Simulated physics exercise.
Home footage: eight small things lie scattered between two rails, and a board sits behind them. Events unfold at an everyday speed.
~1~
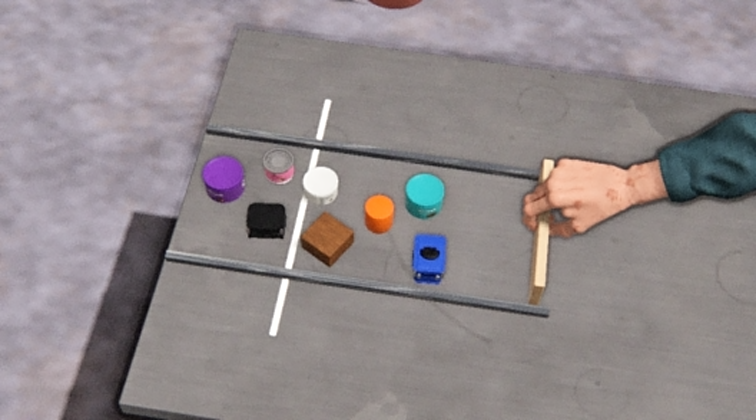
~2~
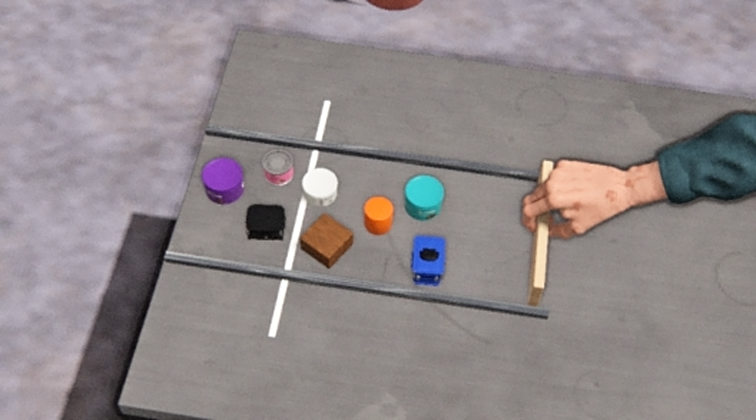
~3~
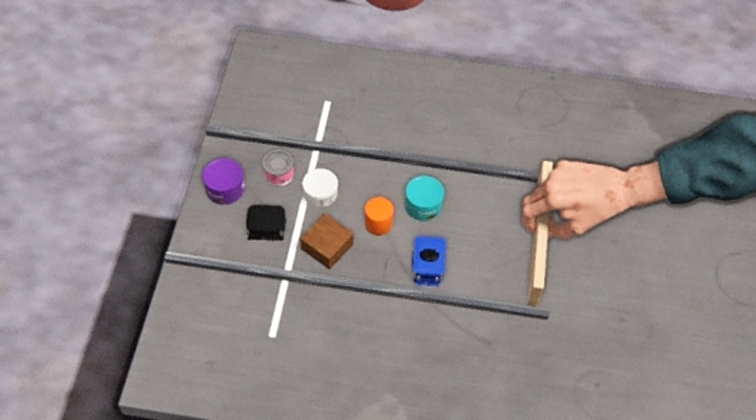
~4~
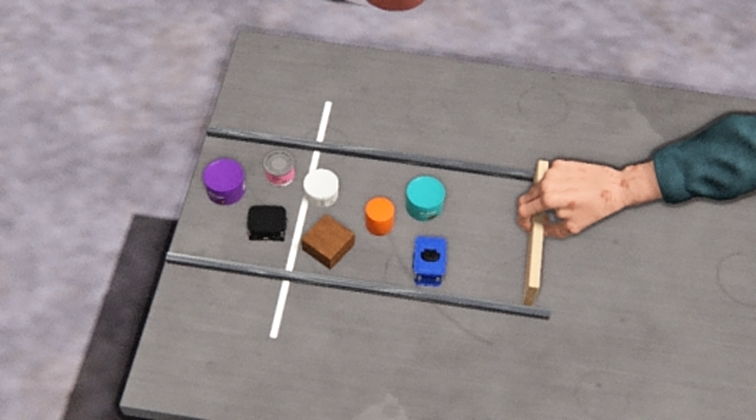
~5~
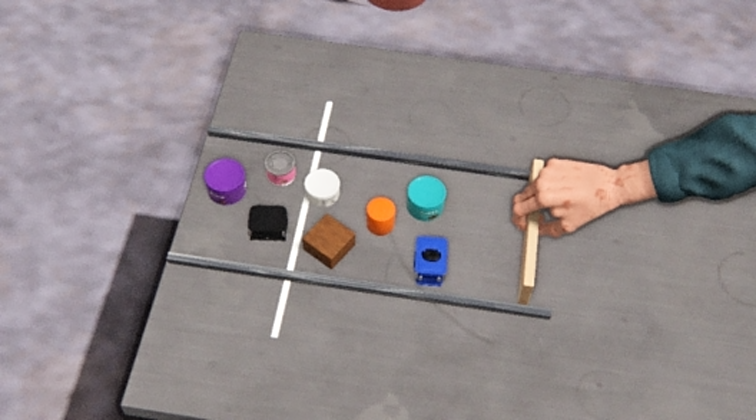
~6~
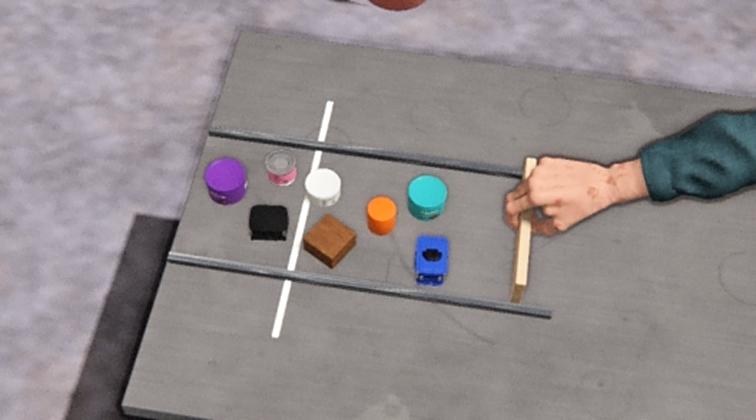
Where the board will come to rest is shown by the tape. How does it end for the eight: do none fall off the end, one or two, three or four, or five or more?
What falls is not even one.
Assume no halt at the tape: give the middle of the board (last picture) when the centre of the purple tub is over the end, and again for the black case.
First one: Around (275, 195). Other one: Around (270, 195).
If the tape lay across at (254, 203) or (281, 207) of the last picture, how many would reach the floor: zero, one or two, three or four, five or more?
Just one or two; zero.
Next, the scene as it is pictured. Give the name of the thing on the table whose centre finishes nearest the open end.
The one is the purple tub.
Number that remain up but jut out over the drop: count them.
I'd say 0 of them.
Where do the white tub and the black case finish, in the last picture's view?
In the last picture the white tub sits around (256, 188) and the black case around (216, 217).
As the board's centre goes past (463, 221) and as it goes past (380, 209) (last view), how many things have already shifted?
That makes 0 at the first spot and 4 at the second.
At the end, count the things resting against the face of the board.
It's touching 3 at the end.
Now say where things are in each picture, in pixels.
Purple tub (224, 180); pink tin (279, 167); black case (267, 222); board (541, 231); tape (303, 208), in the first frame.
Pink tin (278, 168); brown block (327, 241), in the second frame.
Black case (266, 223); white tub (320, 188), in the third frame.
Purple tub (225, 182); orange lid (380, 217), in the fourth frame.
Pink tin (281, 169); blue case (430, 262), in the fifth frame.
Purple tub (226, 182); pink tin (281, 168); black case (269, 223); board (523, 230); tape (305, 210), in the sixth frame.
Early on, none off yet; purple tub at rest near (226, 182); pink tin at rest near (281, 168); black case at rest near (269, 223).
Finally, the number that fall off is zero.
